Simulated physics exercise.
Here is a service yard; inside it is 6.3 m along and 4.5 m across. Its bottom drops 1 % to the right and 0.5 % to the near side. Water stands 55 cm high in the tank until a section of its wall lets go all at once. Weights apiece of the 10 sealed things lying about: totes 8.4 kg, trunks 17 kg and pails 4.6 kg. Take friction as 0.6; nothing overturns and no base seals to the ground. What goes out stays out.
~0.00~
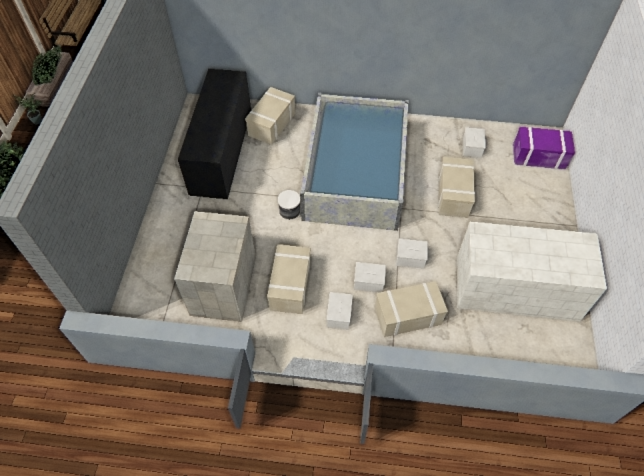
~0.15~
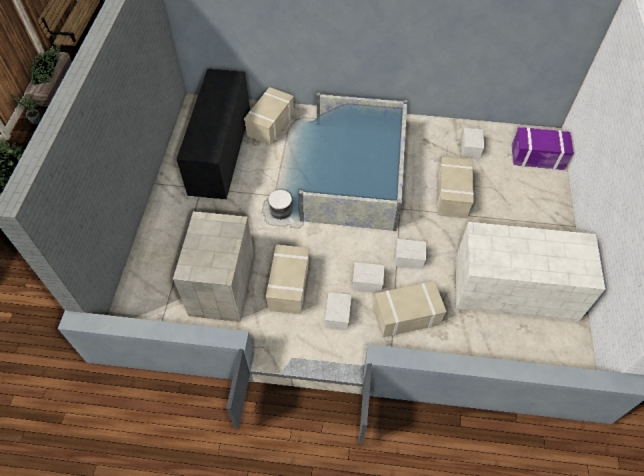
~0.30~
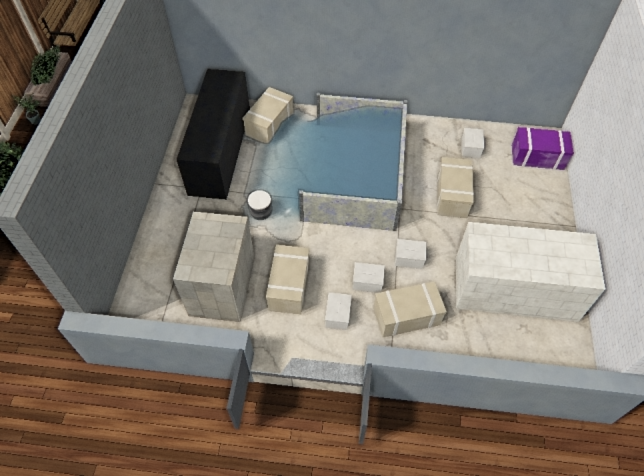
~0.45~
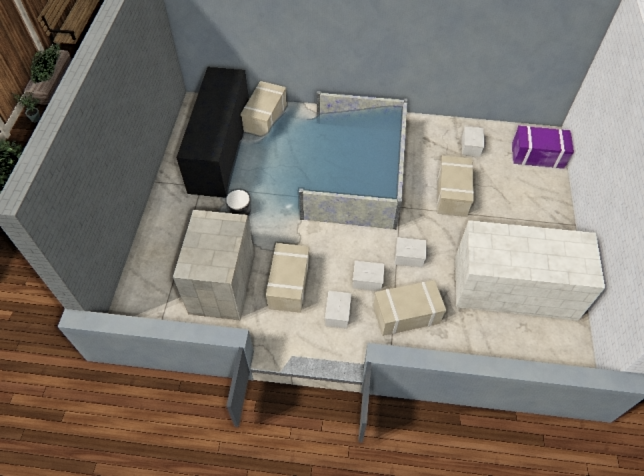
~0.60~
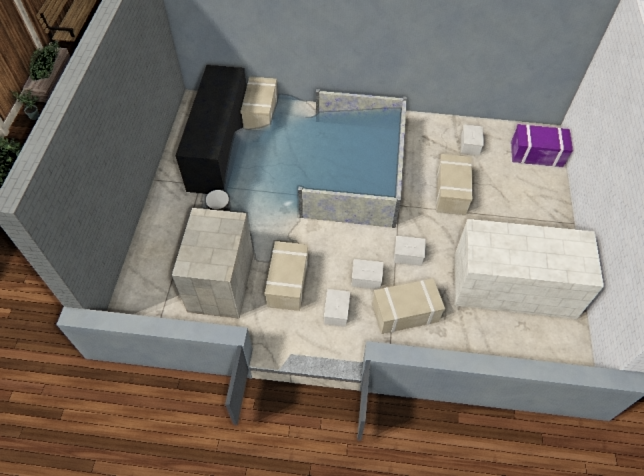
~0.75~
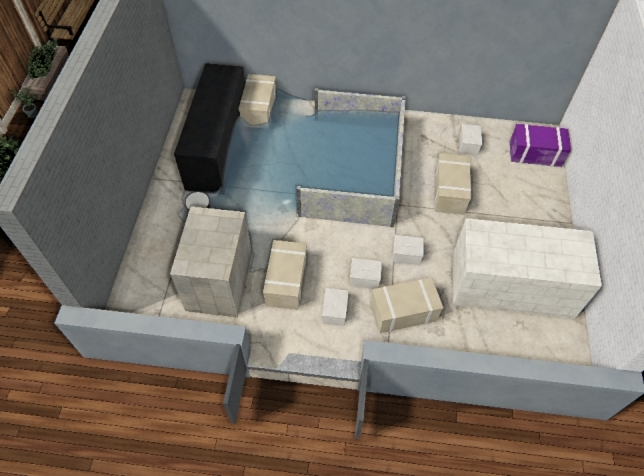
The video shows a walled yard with trunks, blocks and a water-filled tank whose left side opens; water spreads left across the floor, carrying a small pail leftward, then shifting a beige trunk slightly, while the purple trunk stays put.
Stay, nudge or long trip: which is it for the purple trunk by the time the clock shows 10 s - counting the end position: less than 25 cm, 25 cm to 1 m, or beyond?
The purple trunk moves a short way.
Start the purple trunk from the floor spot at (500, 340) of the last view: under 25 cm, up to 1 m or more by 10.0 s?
It holds its place.
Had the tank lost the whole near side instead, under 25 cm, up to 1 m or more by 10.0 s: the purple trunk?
Then the purple trunk stays put.
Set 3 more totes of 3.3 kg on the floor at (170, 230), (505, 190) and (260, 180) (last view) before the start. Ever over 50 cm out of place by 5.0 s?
In that order: More, under, more.
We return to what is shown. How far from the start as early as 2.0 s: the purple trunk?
Roughly 0 cm by then.
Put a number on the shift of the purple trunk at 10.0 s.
Roughly 40 cm.
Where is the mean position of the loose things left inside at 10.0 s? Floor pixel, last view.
Near (419, 232).
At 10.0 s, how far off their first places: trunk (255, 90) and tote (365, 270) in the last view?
In that order: 60 cm, 20 cm.
After 2.0 s the purple trunk is near (543, 137), 0.0 m from its start, aground; 0 of 10 are out; 2 afloat.
After 4.5 s the purple trunk is near (536, 153), 0.4 m from its start, aground; 1 of 10 are out; 2 afloat.
After 7.0 s the purple trunk is near (534, 155), 0.4 m from its start, aground; 1 of 10 are out; 2 afloat.
After 10.0 s the purple trunk is near (534, 155), 0.4 m from its start, aground; 1 of 10 are out; 2 afloat.
